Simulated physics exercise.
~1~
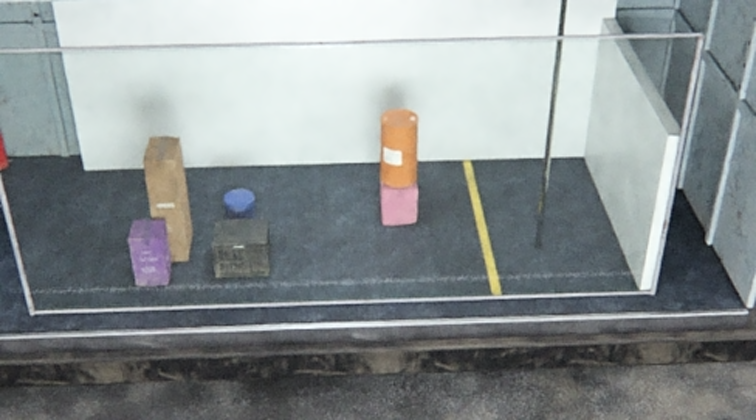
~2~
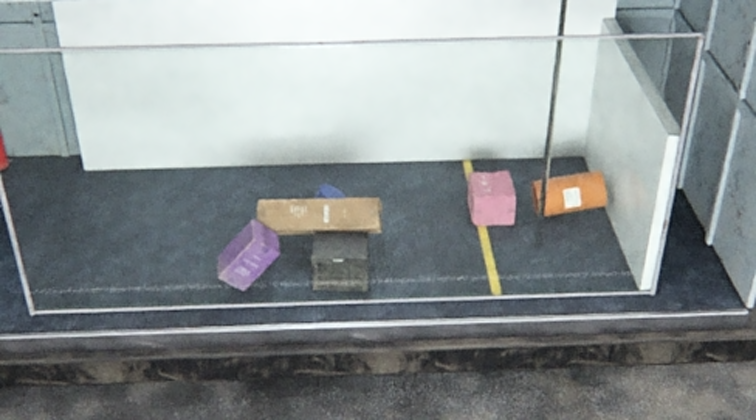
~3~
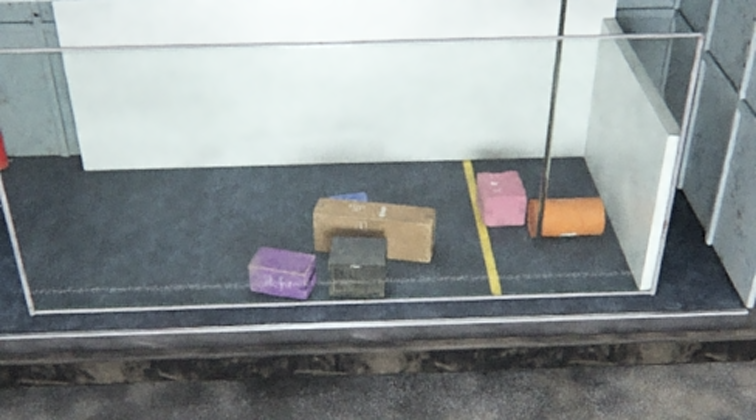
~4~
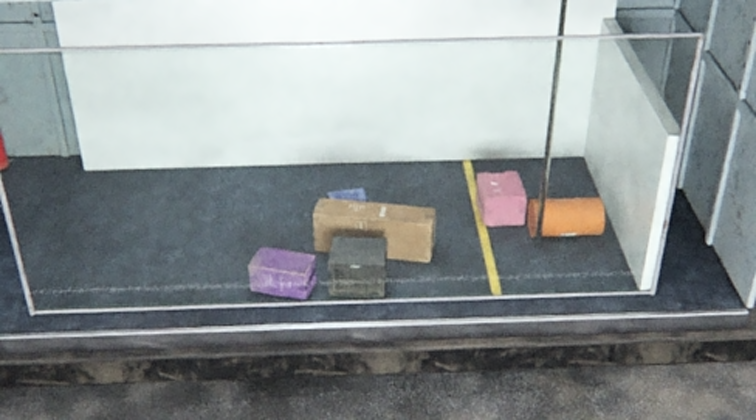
Loose boxes, an orange drum and a blue bucket slide right across a dark floor, the tall brown box and drum toppling and the purple carton tipping over; the pink carton and drum come to rest beyond the yellow line, while the others stop short of it.
